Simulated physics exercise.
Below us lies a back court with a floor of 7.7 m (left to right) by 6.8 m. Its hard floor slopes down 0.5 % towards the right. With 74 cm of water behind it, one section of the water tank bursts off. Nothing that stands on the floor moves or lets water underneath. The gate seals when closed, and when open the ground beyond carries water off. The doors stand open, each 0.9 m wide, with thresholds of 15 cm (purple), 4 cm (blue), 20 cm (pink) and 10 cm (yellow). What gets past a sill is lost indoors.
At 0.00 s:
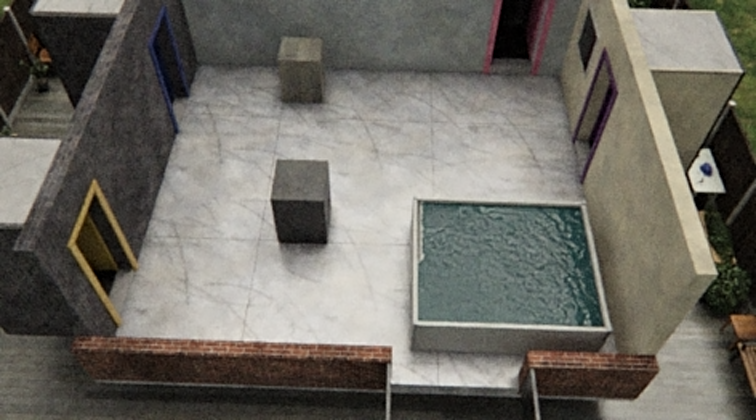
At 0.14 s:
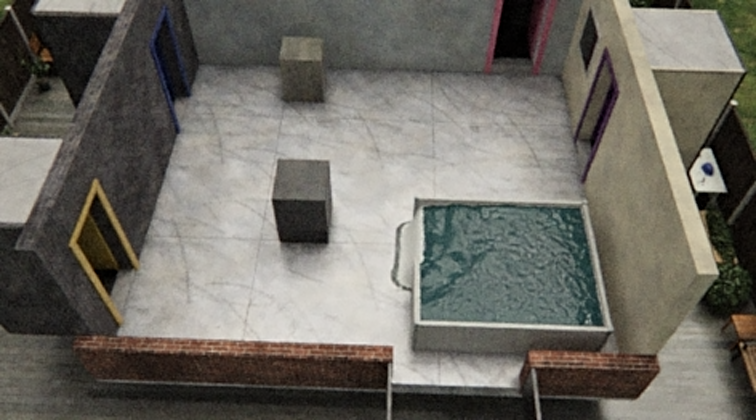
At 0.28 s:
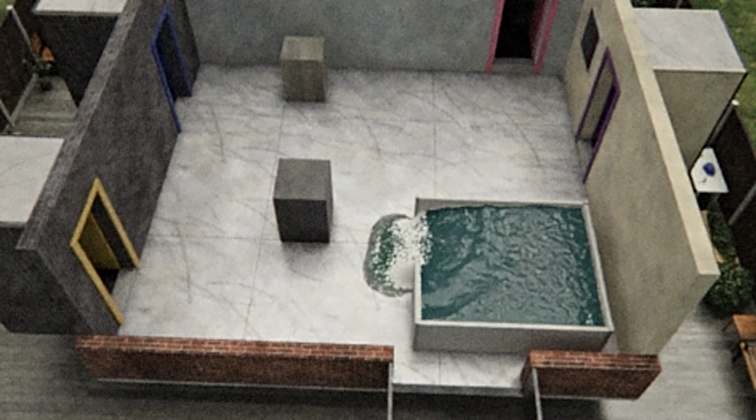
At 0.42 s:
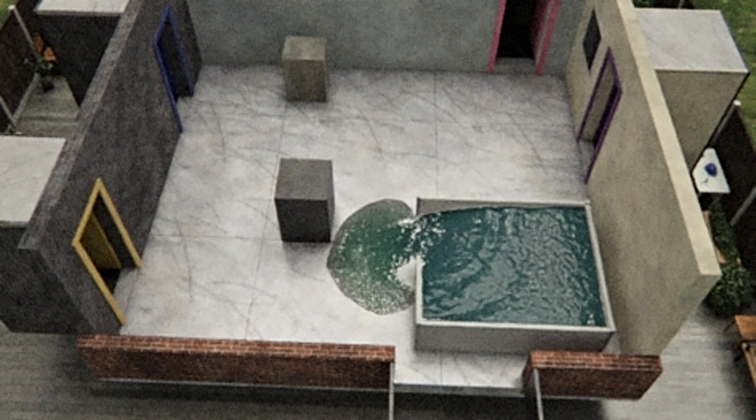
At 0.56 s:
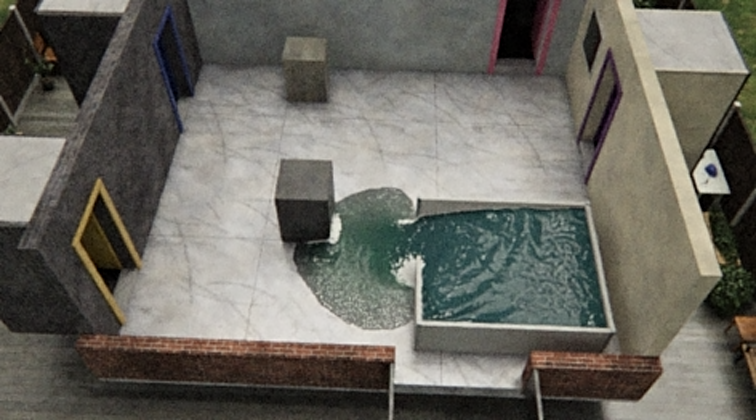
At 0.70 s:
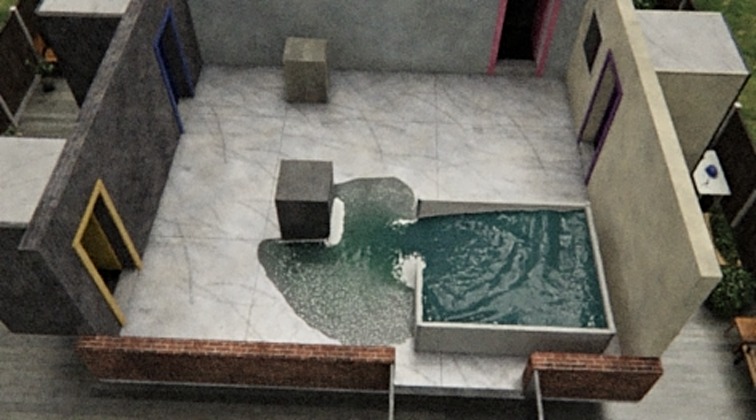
A raised tank of dark green water stands at the right of a pale, marbled courtyard seen from high above, its left side opening as the view stays almost still. Two grey blocks stand on the floor between dark and beige walls with yellow, blue, pink and purple doorways, behind low red brick. Water bursts out leftward, foaming, spreads in a widening sheet and wraps around the nearer block.
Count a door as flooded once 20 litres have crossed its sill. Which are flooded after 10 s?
Within that time: At the purple door it does not reach the limit; at the blue door it exceeds the limit; at the pink door it does not reach the limit; at the yellow door it goes over the limit.
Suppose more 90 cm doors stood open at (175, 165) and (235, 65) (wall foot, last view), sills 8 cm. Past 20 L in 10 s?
In turn: Below, above.
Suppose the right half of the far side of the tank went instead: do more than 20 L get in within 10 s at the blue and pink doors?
Against that limit: Blue past it, pink above.
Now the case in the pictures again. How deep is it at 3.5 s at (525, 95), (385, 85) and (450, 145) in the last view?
In that order: 0, 6 and 0 cm.
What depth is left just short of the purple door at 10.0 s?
Some 8.0 cm.
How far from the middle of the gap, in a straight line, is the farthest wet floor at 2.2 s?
Roughly 5.2 m.
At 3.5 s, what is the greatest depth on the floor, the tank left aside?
About 32 cm.
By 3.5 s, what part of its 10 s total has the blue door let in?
About 0 per cent.
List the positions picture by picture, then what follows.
The first frame shows the water tank at (504, 262) is whole and still, 74 cm deep.
In the second frame, the front is at (403, 285), 0.6 m from the gap at (416, 247); 0.3 m2 of floor is under water; 74 cm left at the back of the water tank.
In the third frame, water pours out at (417, 247) and has run 0.9 m, to (371, 281); typically 12 cm deep outside, 74 cm at the water tank's back.
In the fourth frame, the front is at (333, 267), 1.4 m from the gap at (418, 248); 2.3 m2 of floor is under water; 74 cm left at the back of the water tank.
In the fifth frame, the front is at (299, 257), 2.0 m from the gap at (419, 249); 3.8 m2 of floor is under water; 74 cm left at the back of the water tank.
In the sixth frame, water pours out at (419, 249) and has run 2.6 m, to (263, 256); typically 5 cm deep outside, 74 cm at the water tank's back.
After 1.4 s water covers 25 % of the floor and is deepest (49 cm) near (340, 239); purple door not reached, blue door not reached, pink door not reached, yellow door not reached.
After 2.2 s water covers 45 % of the floor and is deepest (49 cm) near (114, 357); purple door not reached, blue door not reached, pink door not reached, yellow door 21 cm at the sill, 30 L in.
After 3.5 s water covers 60 % of the floor and is deepest (32 cm) near (120, 335); purple door not reached, blue door 8 cm at the sill, 1 L in, pink door not reached, yellow door 23 cm at the sill, 123 L in.
After 6.0 s water covers 75 % of the floor and is deepest (25 cm) near (299, 106); purple door not reached, blue door 14 cm at the sill, 76 L in, pink door 4 cm at the sill, 0 L in, yellow door 17 cm at the sill, 231 L in.
After 10.0 s water covers 95 % of the floor and is deepest (16 cm) near (560, 80); purple door 8 cm at the sill, 0 L in, blue door 11 cm at the sill, 206 L in, pink door 5 cm at the sill, 0 L in, yellow door 10 cm at the sill, 273 L in.
